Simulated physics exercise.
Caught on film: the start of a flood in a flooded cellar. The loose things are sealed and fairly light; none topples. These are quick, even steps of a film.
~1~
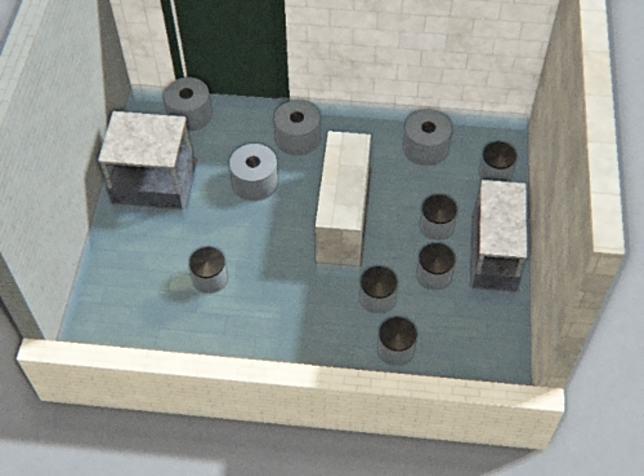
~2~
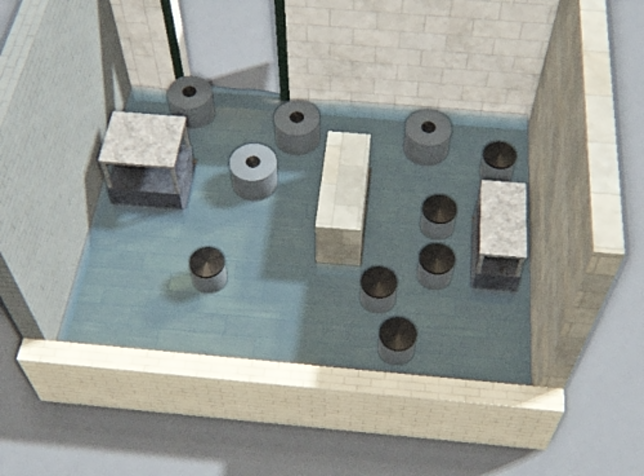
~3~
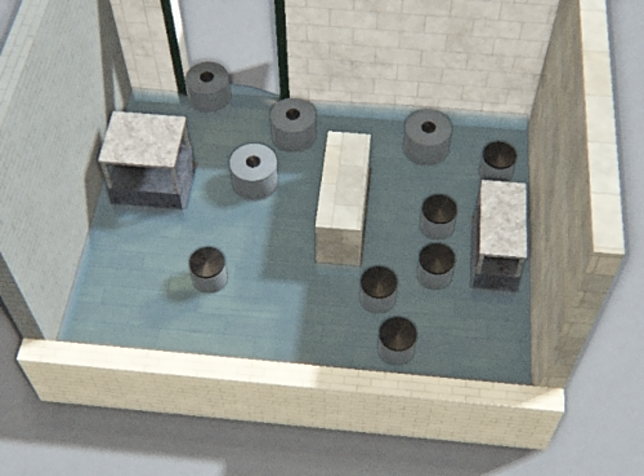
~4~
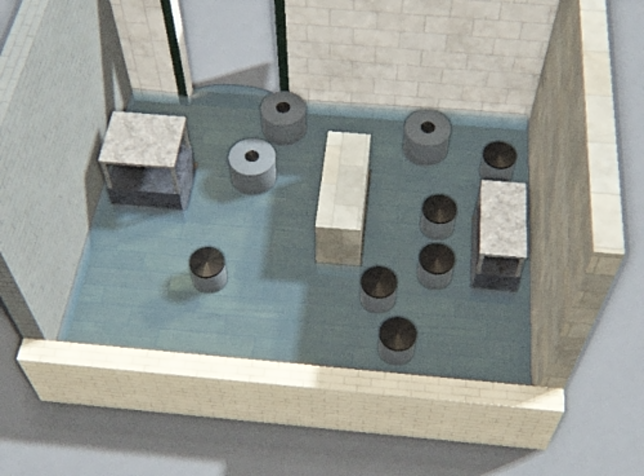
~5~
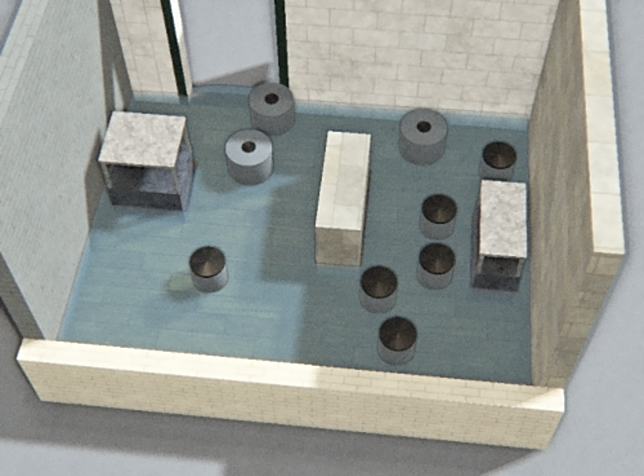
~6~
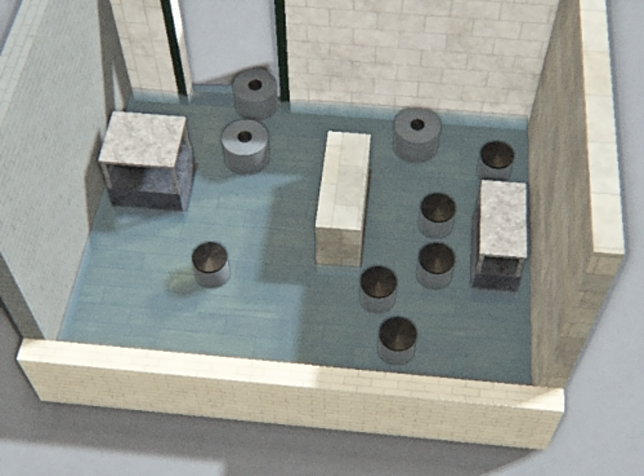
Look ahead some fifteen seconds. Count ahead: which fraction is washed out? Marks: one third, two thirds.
Share: From one to two thirds.
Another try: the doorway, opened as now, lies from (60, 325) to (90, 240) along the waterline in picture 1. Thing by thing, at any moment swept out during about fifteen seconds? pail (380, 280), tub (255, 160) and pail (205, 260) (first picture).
In turn: Out, washed out, carried outside.
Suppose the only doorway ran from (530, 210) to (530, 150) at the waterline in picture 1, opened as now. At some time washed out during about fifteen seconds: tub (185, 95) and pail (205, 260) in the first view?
In that order: Left behind, kept in.
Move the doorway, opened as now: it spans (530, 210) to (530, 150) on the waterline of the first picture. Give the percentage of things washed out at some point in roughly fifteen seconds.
Near 60 in a hundred.
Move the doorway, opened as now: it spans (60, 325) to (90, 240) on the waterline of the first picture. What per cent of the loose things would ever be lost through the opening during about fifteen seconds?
Roughly 50 per cent.
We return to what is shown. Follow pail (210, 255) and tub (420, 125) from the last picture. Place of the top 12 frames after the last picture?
At about (227, 179) and (257, 90).
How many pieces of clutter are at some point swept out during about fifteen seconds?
That makes 5.
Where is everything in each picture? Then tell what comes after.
In the first picture, a tub at (297, 118) floats; a tub at (253, 162) floats; 0 of 10 have shifted.
In the second picture, a tub at (297, 118), afloat; a tub at (253, 162), afloat; 1 of 10 have shifted.
In the third picture, a tub at (293, 115) floats, close to its start; a tub at (253, 162), afloat; 2 of 10 have shifted.
In the fourth picture, a tub at (283, 108), afloat, close to its start; a tub at (252, 157) floats, close to its start; 3 of 10 have shifted.
In the fifth picture, a tub at (272, 99), afloat, a stride from its start; a tub at (249, 147) floats, close to its start; 3 of 10 have shifted.
In the sixth picture, a tub at (255, 85), afloat, a stride from its start; a tub at (245, 137), afloat, a stride from its start; 5 of 10 have shifted.
A moment on, 2 of 10 are out; 8 afloat.
Next, 3 of 10 are out; 7 afloat.
Later, 5 of 10 are out; 5 afloat.
In the end, 5 of 10 are out; 5 afloat.
